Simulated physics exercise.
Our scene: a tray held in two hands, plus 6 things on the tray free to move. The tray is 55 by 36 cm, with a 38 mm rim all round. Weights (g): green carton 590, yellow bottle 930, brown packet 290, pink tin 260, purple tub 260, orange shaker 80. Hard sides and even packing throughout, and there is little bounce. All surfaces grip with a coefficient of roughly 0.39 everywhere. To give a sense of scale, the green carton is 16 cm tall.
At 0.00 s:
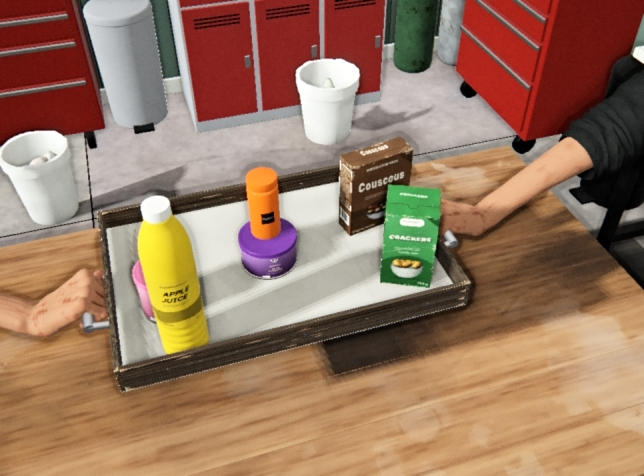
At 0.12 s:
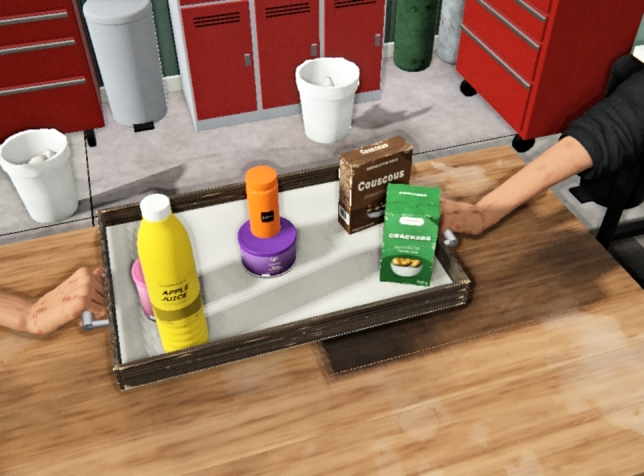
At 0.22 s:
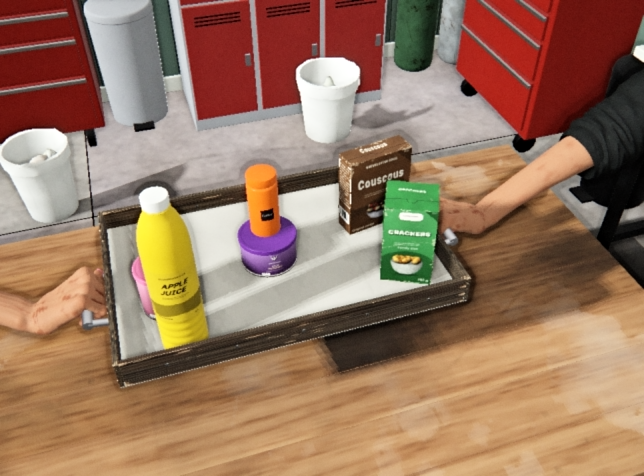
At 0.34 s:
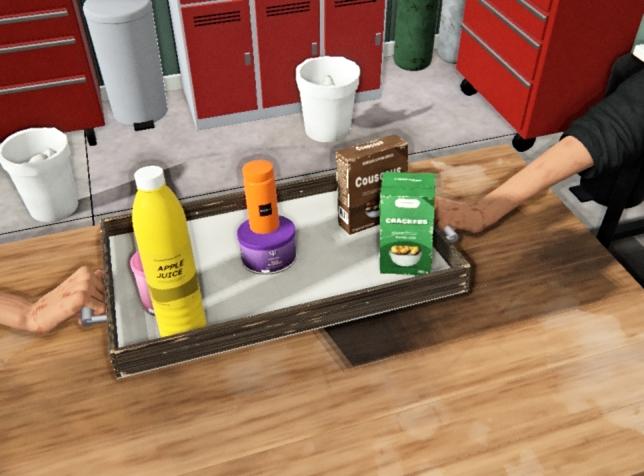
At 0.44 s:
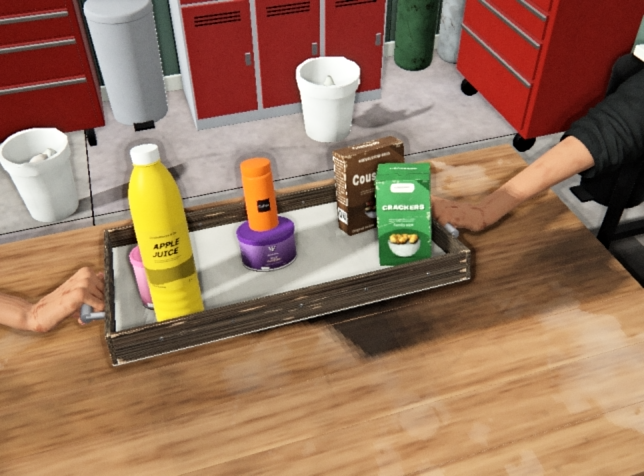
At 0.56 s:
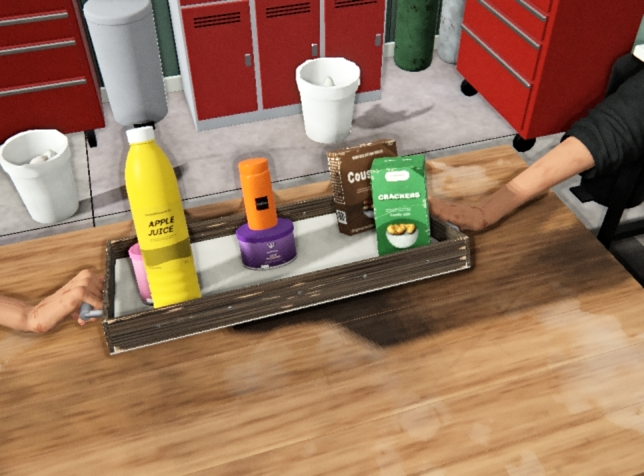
Two hands, one at each end, hold a dark-rimmed tray above a wooden table in a workshop with red cabinets and white bins, seen from above. A yellow bottle and pink tin sit at left, an orange shaker on a purple tub mid-tray, and brown and green boxes at right. The hands steadily tilt the tray's far edge down, the bottle and brown box lean slightly, and the camera stays still.
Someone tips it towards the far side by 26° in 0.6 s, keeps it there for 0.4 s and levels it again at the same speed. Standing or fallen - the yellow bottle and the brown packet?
Yellow bottle: Fallen; brown packet: Fallen.
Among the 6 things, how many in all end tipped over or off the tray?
The count is 3.
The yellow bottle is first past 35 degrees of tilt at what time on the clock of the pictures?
It happens near 0.7 s.
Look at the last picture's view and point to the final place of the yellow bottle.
It comes to rest near (186, 216).
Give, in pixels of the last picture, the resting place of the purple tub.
Look near (252, 203) and you'll find it.
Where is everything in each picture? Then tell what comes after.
In the first frame, tray level; yellow bottle (173, 281); brown packet (375, 187).
In the second frame, tray level; purple tub (268, 246); orange shaker (264, 203).
In the third frame, tray at 2°, far edge down; green carton (409, 233).
In the fourth frame, tray at 8°, far edge down; purple tub (268, 244); orange shaker (261, 197).
In the fifth frame, tray at 16°, far edge down; green carton (405, 215).
In the sixth frame, tray at 23°, far edge down; yellow bottle (161, 224) tipped 5° from how it sat; brown packet (367, 187) tipped 5° from how it sat.
After 0.76 s, tray at 26°, far edge down; brown packet tipped 70° from how it sat near (347, 196); yellow bottle tipped 44° from how it sat near (161, 214); pink tin slid 7 cm.
After 0.96 s, tray at 26°, far edge down; yellow bottle on its side near (185, 233); brown packet on its side near (337, 187); orange shaker tipped 38° from how it sat.
After 1.16 s, tray at 25°, far edge down; brown packet and orange shaker now off the tray; yellow bottle on its side near (188, 232); green carton slid 22 cm.
After 1.46 s, tray at 8°, far edge down; yellow bottle on its side near (186, 220); green carton slid 22 cm; pink tin slid 19 cm.
At rest (2.2 s), off the tray and tipped over, brown packet and orange shaker; tipped over on the tray, yellow bottle; not toppled but over 5 cm from the start, green carton, pink tin and purple tub. In the last view, yellow bottle near (186, 216), brown packet near (307, 208).
